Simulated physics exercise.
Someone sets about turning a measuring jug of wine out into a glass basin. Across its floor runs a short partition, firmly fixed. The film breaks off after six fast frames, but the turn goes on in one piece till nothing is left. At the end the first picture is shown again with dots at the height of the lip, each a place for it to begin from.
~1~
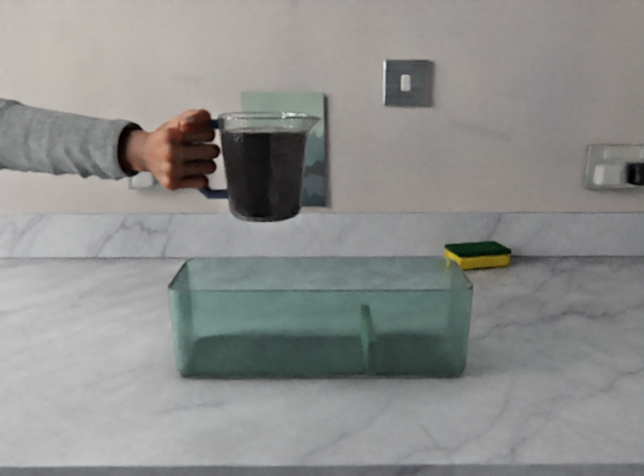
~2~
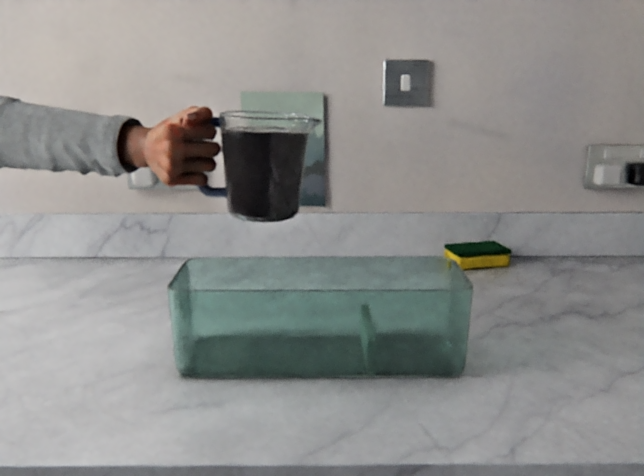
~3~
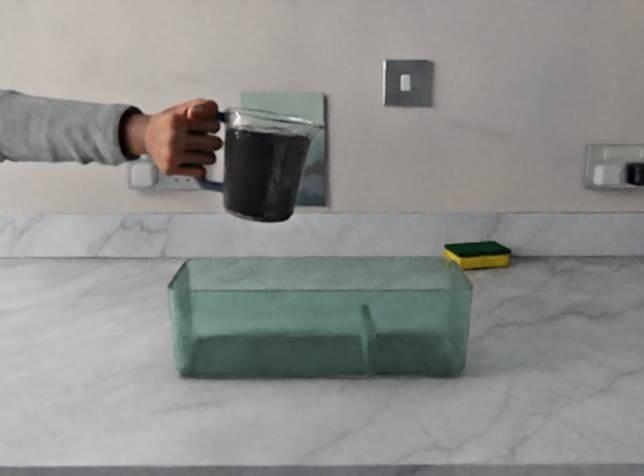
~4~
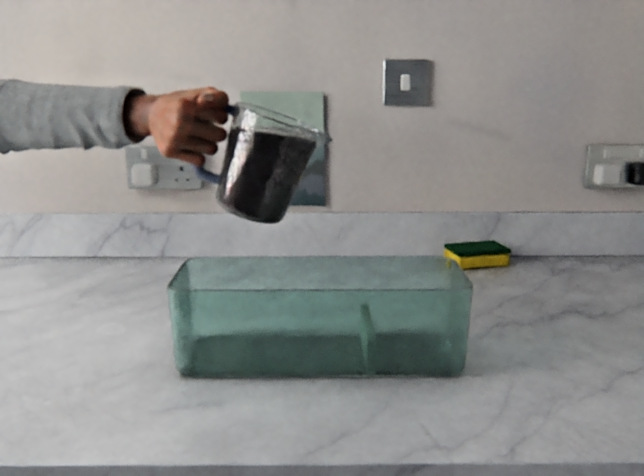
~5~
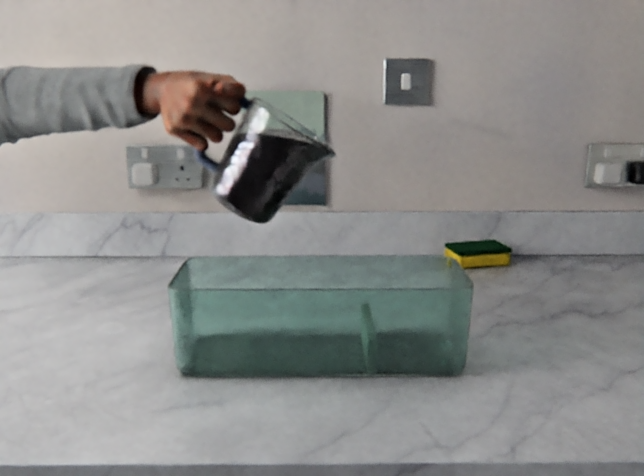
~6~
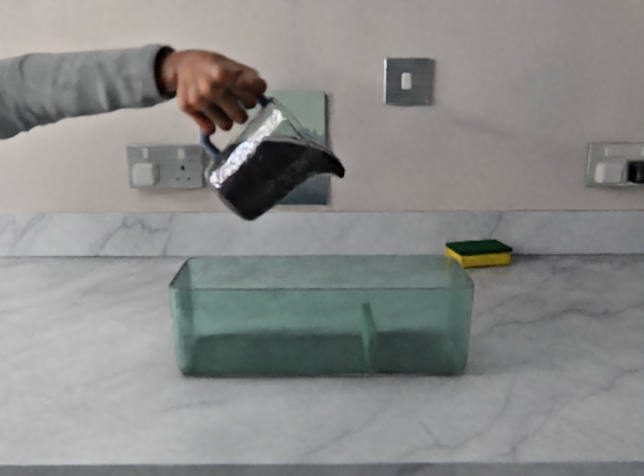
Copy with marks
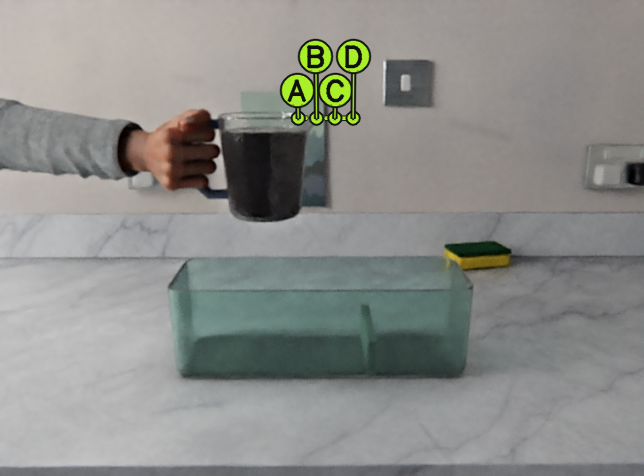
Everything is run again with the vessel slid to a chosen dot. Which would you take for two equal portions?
C beats the others.
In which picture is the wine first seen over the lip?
In picture 6.
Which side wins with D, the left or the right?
The right side.
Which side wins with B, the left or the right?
The left one.
On the marked copy, A at (298, 118); B at (316, 118); C at (334, 118); D at (353, 118).
If A is chosen, about 84 % ends left of the wall and 12 % right of it; 4 % is lost outside.
If B is chosen, about 73 % ends left of the wall and 21 % right of it; 5 % is lost outside.
If C is chosen, about 54 % ends left of the wall and 41 % right of it; 5 % is lost outside.
If D is chosen, about 27 % ends left of the wall and 68 % right of it; 6 % is lost outside.
